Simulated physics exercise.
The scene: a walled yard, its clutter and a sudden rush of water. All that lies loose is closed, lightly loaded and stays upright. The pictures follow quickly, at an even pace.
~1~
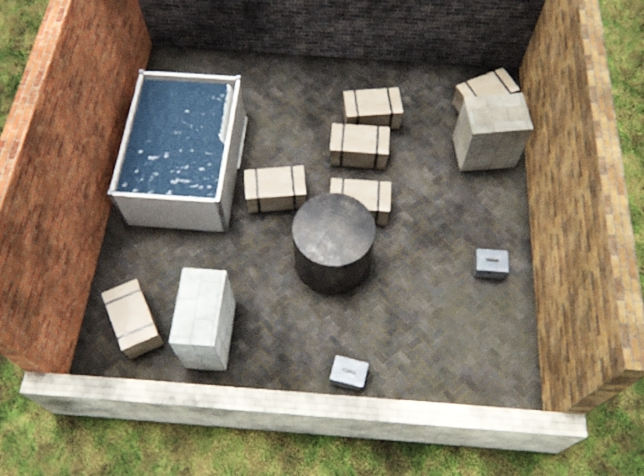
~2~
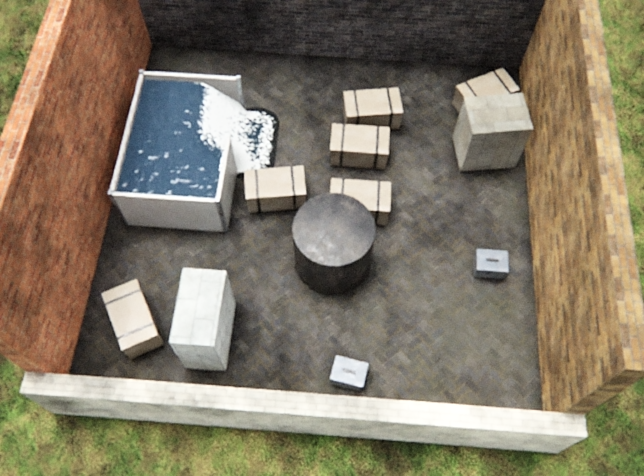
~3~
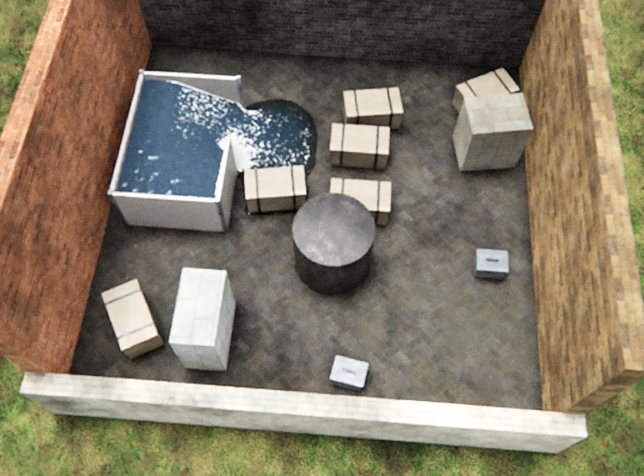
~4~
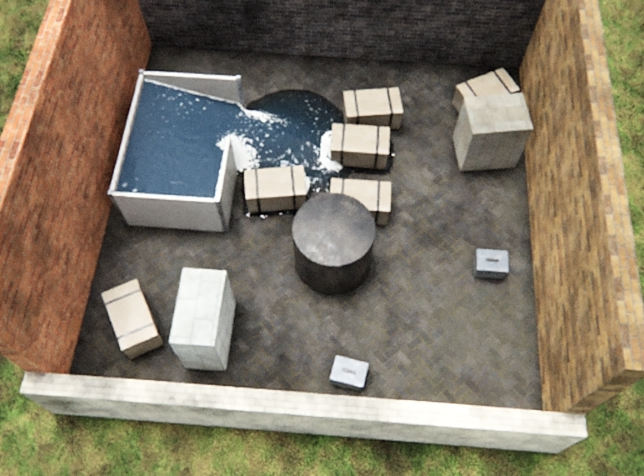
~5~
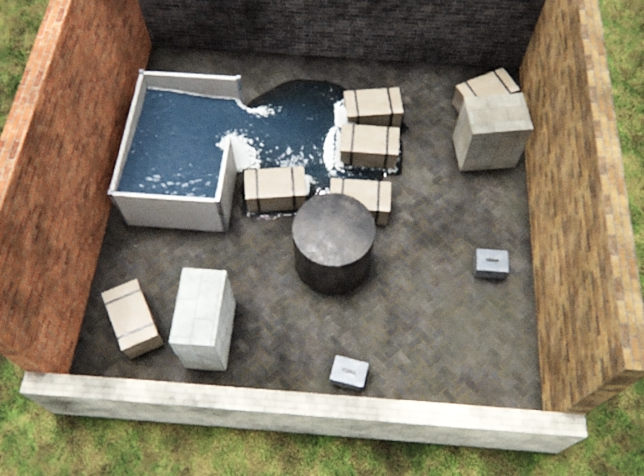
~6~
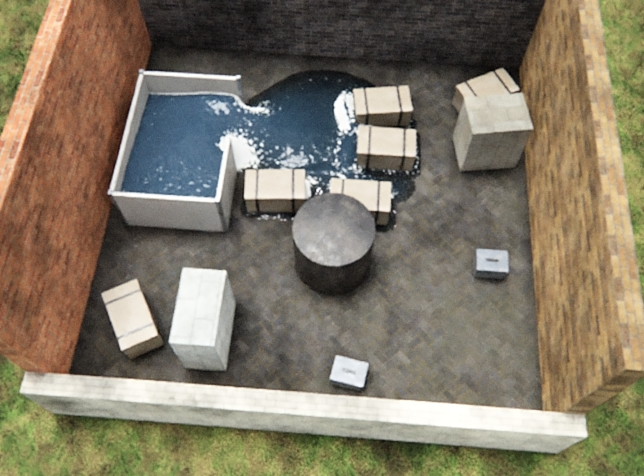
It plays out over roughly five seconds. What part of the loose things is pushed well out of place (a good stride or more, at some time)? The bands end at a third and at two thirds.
It is one to two thirds.
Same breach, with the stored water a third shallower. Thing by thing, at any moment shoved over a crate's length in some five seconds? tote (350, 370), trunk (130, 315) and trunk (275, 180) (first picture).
One after the other: Short of that, short of that, never so far.
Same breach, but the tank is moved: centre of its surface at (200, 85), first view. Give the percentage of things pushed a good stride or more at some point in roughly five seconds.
I make it 50 per cent.
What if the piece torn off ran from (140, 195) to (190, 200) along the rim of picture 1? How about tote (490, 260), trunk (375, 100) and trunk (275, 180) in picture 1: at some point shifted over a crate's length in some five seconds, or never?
In turn: That far or more, not that far, short of that.
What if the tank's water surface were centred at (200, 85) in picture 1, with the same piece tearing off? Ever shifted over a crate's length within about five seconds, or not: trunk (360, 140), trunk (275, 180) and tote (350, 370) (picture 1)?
In turn: Yes, not that far, never so far.
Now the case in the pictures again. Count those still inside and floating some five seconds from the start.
It comes to 2.
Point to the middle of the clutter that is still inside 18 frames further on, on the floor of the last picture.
At about (381, 255).
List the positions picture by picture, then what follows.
A trunk at (360, 138), on the bottom; a trunk at (373, 102), on the bottom; 0 of 8 have shifted, in the first picture.
A trunk at (360, 138) rests on the ground; a trunk at (373, 102), on the bottom; 0 of 8 have shifted, in the second picture.
A trunk at (360, 138), on the bottom; a trunk at (373, 102), on the bottom; 0 of 8 have shifted, in the third picture.
A trunk at (360, 138) rests on the ground; a trunk at (373, 102), on the bottom; 0 of 8 have shifted, in the fourth picture.
A trunk at (370, 139) rests on the ground, close to its start; a trunk at (373, 102) rests on the ground; 1 of 8 have shifted, in the fifth picture.
A trunk at (387, 141), on the bottom, a stride from its start; a trunk at (382, 100) rests on the ground, close to its start; 2 of 8 have shifted, in the sixth picture.
A moment on, 2 of 8 are well off their spots; 0 afloat.
Next, 2 of 8 are well off their spots; 2 afloat.
Later, 3 of 8 are well off their spots; 2 afloat.
In the end, 3 of 8 are well off their spots, and 4 have been at some point; 2 afloat.
